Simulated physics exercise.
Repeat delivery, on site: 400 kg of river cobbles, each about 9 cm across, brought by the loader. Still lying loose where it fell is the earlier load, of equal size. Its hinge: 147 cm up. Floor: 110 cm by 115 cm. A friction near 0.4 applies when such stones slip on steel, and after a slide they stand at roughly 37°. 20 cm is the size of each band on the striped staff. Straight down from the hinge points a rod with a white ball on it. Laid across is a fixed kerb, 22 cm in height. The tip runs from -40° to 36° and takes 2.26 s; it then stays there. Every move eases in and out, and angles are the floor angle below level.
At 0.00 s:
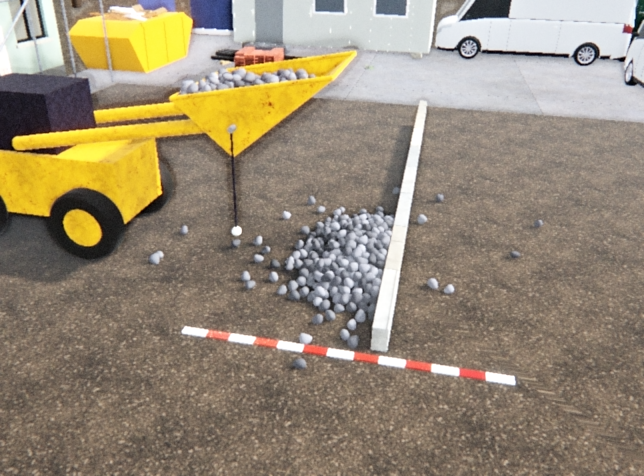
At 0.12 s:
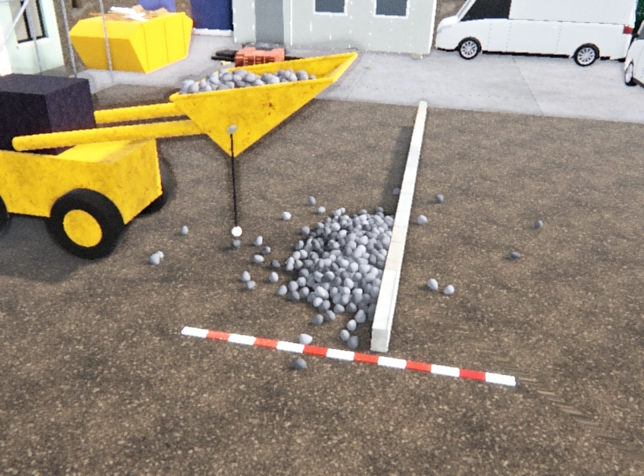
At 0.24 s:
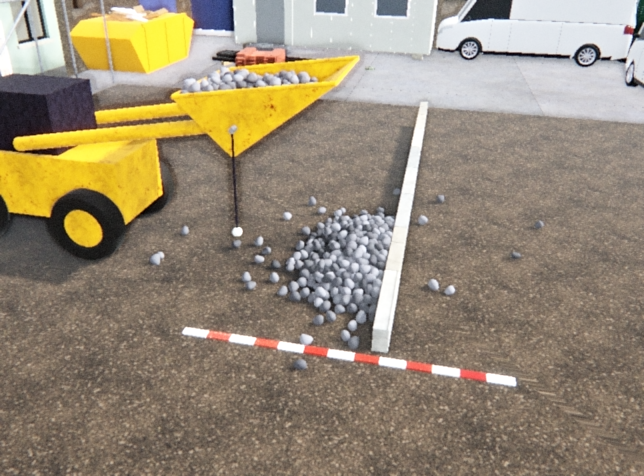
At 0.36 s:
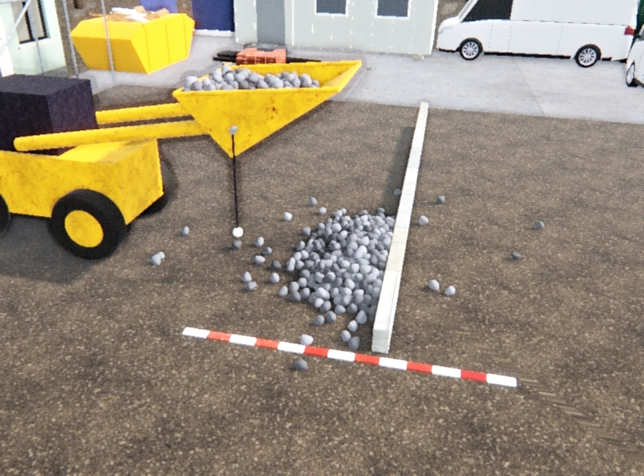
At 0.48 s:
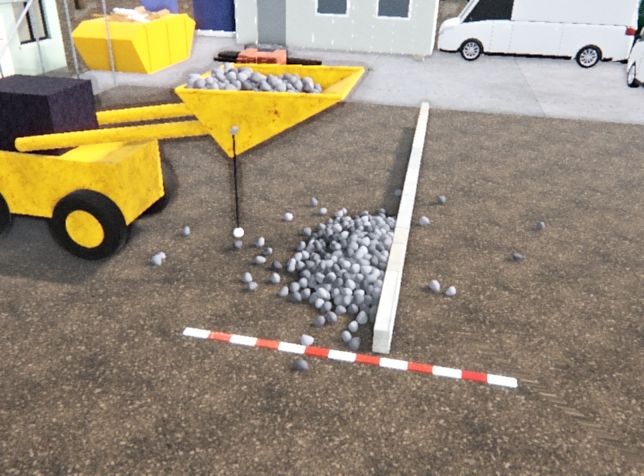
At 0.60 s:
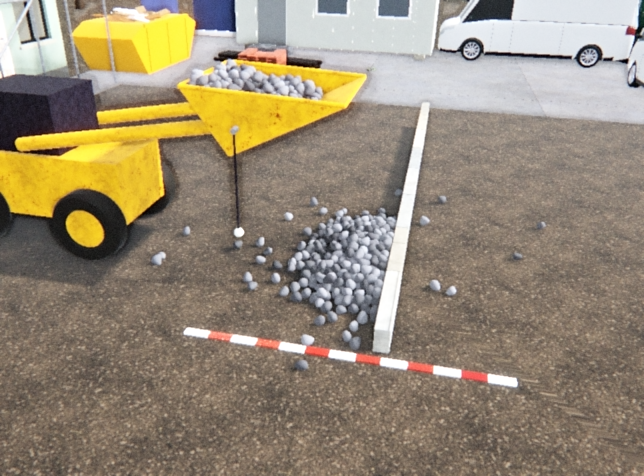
In this clip, a yellow loader on the left holds a raised bucket of grey stones near a loose stone pile beside a pale kerb, and the bucket slowly tilts slightly forward, its right-hand lip lowering as the stones shift a little.
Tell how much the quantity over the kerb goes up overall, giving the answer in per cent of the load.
It goes up by roughly 18 per cent.
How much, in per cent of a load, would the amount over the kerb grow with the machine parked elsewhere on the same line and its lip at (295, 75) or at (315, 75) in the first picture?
Some 0 percent first and 10 percent second.
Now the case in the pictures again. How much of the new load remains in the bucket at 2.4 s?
35 % still inside.
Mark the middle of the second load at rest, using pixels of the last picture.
Roughly pixel (369, 248) in the last view.
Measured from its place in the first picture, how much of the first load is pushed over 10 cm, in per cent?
The answer is about 15 per cent.
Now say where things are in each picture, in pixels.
Lip at (333, 78), floor tilted -40°, highest stones at (280, 77). The earlier load is highest near (359, 242), 25 cm above ground level, 98 % on this side of the kerb, 2 % over the kerb, in the first frame.
The bucket is at -39°, its lip at (334, 80); the top of the load is at (280, 78); the stones move at 0.0 m/s on average, in the second frame.
Lip at (336, 84), floor tilted -38°, highest stones at (257, 78); the stones move at 0.1 m/s on average, in the third frame.
The bucket is at -35°, its lip at (339, 90); the top of the load is at (230, 75); the stones move at 0.1 m/s on average, in the fourth frame.
Lip at (342, 98), floor tilted -31°, highest stones at (232, 73); the stones move at 0.2 m/s on average, in the fifth frame.
The bucket is at -27°, its lip at (345, 106); the top of the load is at (230, 71); the stones move at 0.2 m/s on average, in the sixth frame.
After 1.7 s the floor is at 24°; in per cent of one load, 100 in the bucket, 98 on this side of the kerb, 2 over the kerb; the foremost stones are at (449, 249).
After 2.4 s the floor is at 36°; in per cent of one load, 37 in the bucket, 161 on this side of the kerb, 2 over the kerb; the foremost stones are at (455, 245).
After 2.7 s the floor is at 36°; in per cent of one load, 6 in the bucket, 183 on this side of the kerb, 11 over the kerb; the foremost stones are at (473, 266).
After 5.5 s the floor is at 36°; in per cent of one load, 0 in the bucket, 180 on this side of the kerb, 19 over the kerb; the foremost stones are at (521, 277). Net gain over the kerb, 18.
